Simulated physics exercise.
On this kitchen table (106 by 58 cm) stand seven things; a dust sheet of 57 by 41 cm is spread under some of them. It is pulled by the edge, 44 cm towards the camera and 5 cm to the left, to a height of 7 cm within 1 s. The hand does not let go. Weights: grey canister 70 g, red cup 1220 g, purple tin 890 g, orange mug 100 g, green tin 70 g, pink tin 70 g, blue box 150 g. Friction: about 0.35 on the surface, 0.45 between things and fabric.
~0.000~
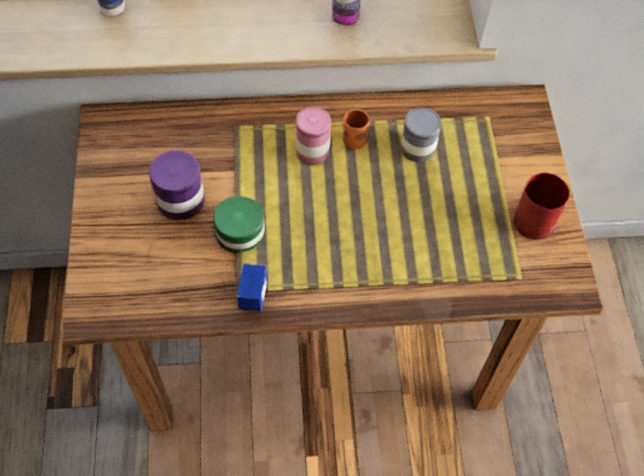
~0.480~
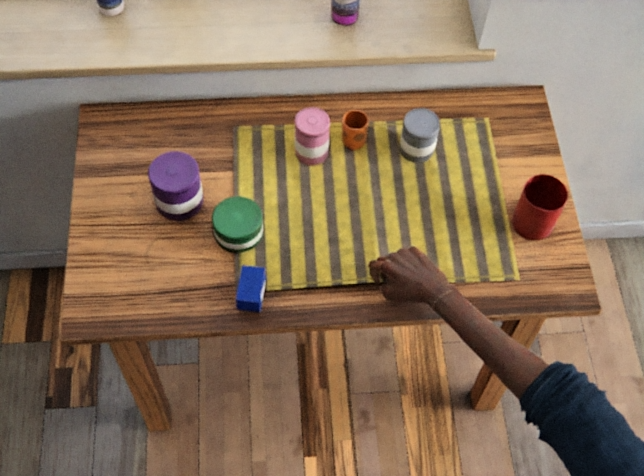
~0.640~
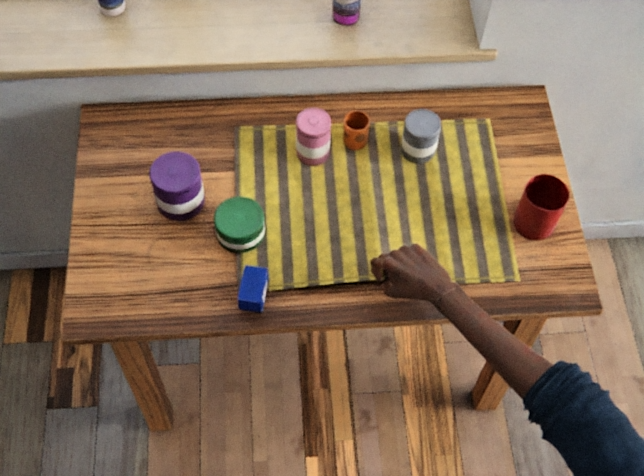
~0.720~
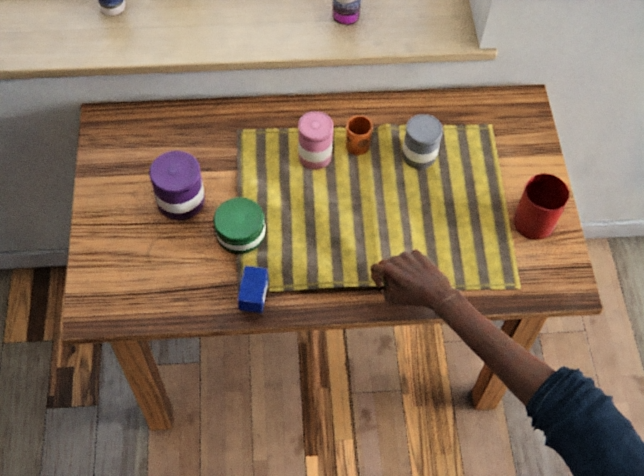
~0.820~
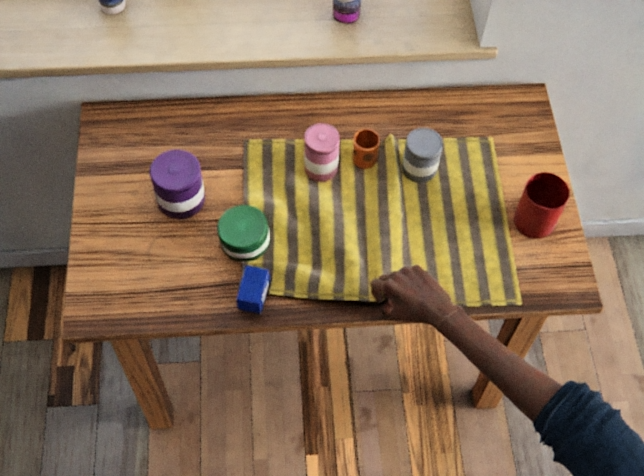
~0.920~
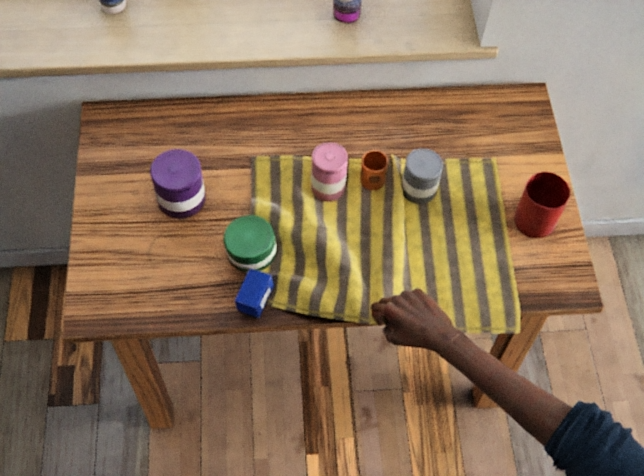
A hand gripping the front edge of a striped yellow cloth on a wooden table, dragging it forward with containers riding along.
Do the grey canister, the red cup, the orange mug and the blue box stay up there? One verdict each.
The grey canister drops off, the red cup keeps to the top, the orange mug falls off, the blue box drops off.
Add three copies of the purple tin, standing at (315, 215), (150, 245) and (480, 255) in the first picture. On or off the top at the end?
In turn: Falls off, stays on, drops off.
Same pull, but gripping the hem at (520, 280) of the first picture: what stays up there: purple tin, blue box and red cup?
Then: Purple tin stays on, blue box drops off, red cup stays on.
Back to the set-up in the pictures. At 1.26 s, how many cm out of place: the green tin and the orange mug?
About: Green tin 15 cm, orange mug 35 cm.
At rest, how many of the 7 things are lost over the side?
I count 4.
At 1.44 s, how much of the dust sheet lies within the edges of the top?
Some 15 per cent of it.
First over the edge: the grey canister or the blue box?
First goes the blue one.
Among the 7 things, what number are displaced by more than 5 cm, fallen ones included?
I count 5.
After 1.1 s, 70 % of the dust sheet is still over the top; orange mug 23 cm off its start, grey canister 23 cm off its start, blue box 7 cm off its start.
After 1.3 s, 40 % of the dust sheet is still over the top; grey canister 37 cm off its start, orange mug 36 cm off its start, blue box over the edge.
After 1.4 s, 15 % of the dust sheet is still over the top; grey canister 49 cm off its start at (443, 342), orange mug 47 cm off its start at (390, 317), blue box over the edge.
After 1.6 s, 0 % of the dust sheet is still over the top; grey canister over the edge, orange mug over the edge, blue box over the edge.
After 3.2 s, 0 % of the dust sheet is still over the top; grey canister over the edge, orange mug over the edge, blue box over the edge, red cup 0 cm off its start at (548, 190).
